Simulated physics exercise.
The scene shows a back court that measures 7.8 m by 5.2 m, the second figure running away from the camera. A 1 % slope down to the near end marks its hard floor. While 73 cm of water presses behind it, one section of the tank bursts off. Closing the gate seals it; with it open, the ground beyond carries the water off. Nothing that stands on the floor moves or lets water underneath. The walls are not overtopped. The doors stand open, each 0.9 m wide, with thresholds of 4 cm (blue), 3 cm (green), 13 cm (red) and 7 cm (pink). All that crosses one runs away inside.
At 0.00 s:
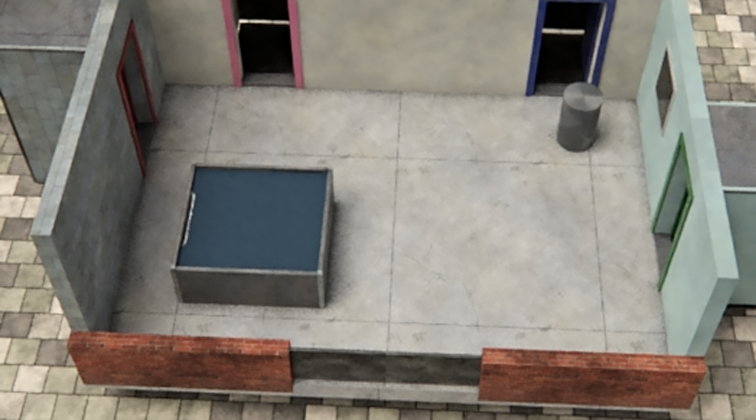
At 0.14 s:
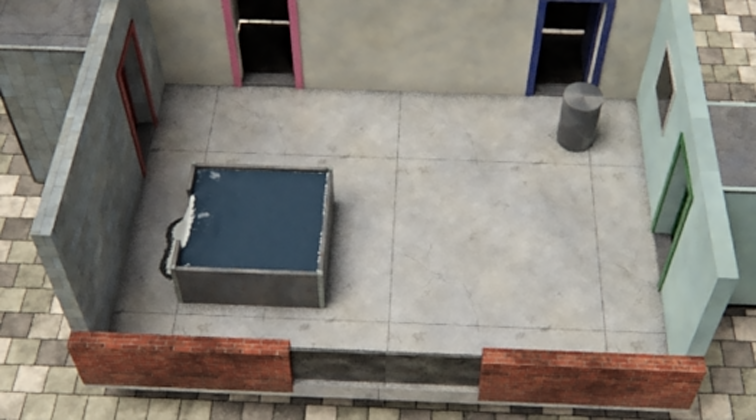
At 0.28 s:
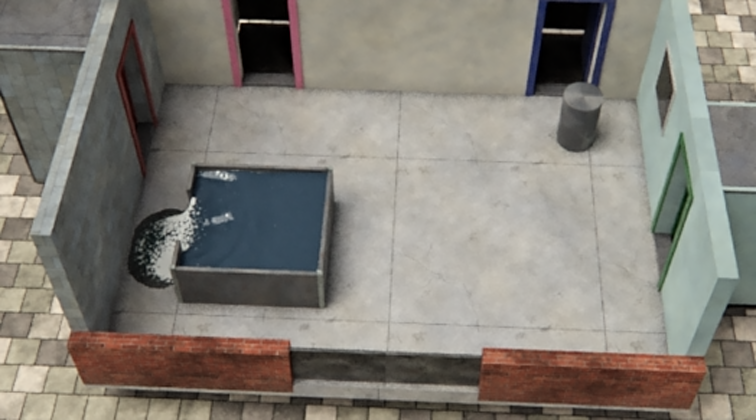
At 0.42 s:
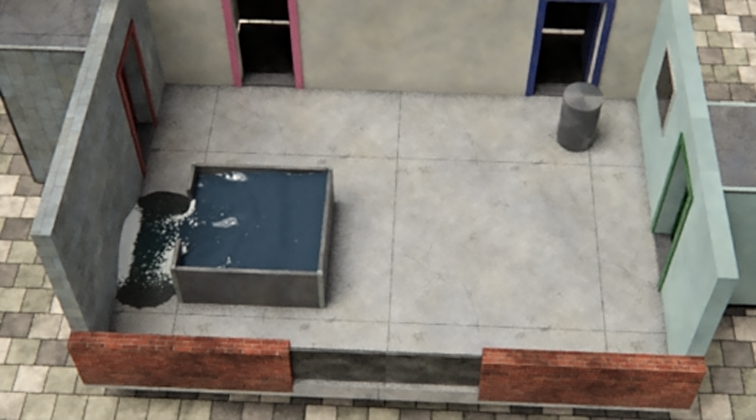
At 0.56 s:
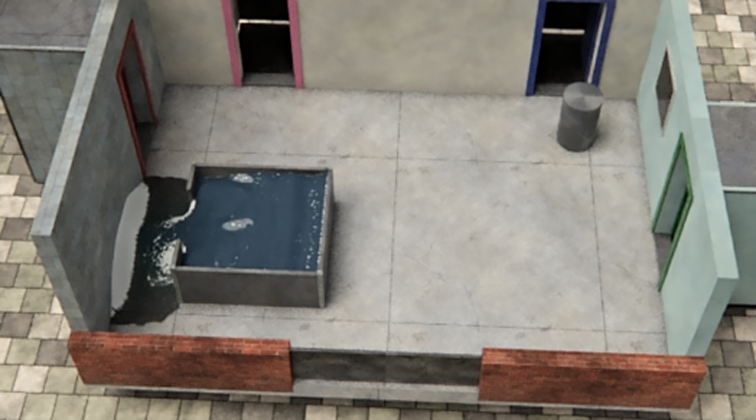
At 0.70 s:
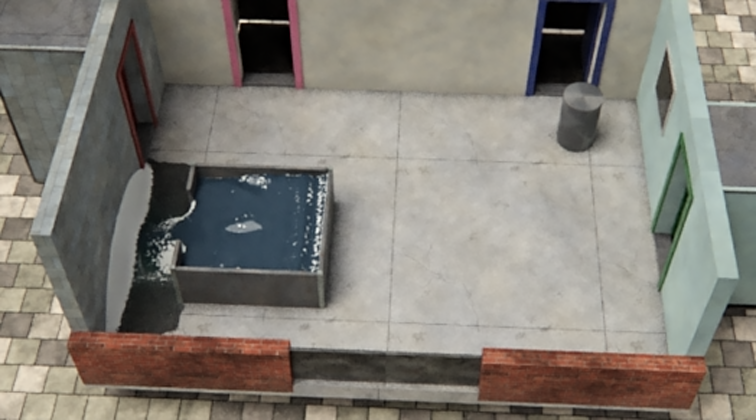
The clip opens on a walled court with coloured doorways, a grey cylinder and a square tank of still, dark blue water. Water breaks out through the tank's left side and splashes onto the floor, then spreads to the left wall and along it while ripples and white flecks cross the tank's surface.
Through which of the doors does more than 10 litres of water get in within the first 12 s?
The blue door lets in more than 10 litres; the green door lets in more than 10 litres; the red door does not let in more than 10 litres; the pink door lets in more than 10 litres.
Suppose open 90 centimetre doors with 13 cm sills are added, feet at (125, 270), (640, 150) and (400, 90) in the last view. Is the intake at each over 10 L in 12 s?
Taking them in order, the first gets enough, the second too little and the third too little.
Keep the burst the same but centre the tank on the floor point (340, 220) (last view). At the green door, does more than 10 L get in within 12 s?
Well, green ends up beyond the mark.
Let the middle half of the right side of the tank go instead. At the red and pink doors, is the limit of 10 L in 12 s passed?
Outcome at red: Not exceeded; outcome at pink: Not exceeded.
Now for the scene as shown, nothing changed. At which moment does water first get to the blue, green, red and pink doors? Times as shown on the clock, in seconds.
Blue = 4.0 s, green = 4.5 s, red = 0.8 s, pink = 1.8 s.
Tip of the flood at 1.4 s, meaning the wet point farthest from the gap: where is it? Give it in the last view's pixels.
About pixel (166, 84).
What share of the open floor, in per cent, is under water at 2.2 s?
Near 30 per cent is wet.
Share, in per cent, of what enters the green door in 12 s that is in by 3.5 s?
Around 0 percent.
After 1.4 s water covers 15 % of the floor and is deepest (54 cm) near (129, 243); blue door not reached, green door not reached, red door 11 cm at the sill, 0 L in, pink door not reached.
After 2.2 s water covers 30 % of the floor and is deepest (44 cm) near (102, 361); blue door not reached, green door not reached, red door 10 cm at the sill, 0 L in, pink door 14 cm at the sill, 4 L in.
After 3.5 s water covers 50 % of the floor and is deepest (32 cm) near (127, 253); blue door not reached, green door not reached, red door 8 cm at the sill, 0 L in, pink door 12 cm at the sill, 33 L in.
After 7.0 s water covers 95 % of the floor and is deepest (18 cm) near (102, 361); blue door 3 cm at the sill, 0 L in, green door 8 cm at the sill, 22 L in, red door 4 cm at the sill, 0 L in, pink door 7 cm at the sill, 53 L in.
After 12.0 s water covers 100 % of the floor and is deepest (14 cm) near (418, 374); blue door 5 cm at the sill, 26 L in, green door 8 cm at the sill, 117 L in, red door 3 cm at the sill, 0 L in, pink door 4 cm at the sill, 53 L in.
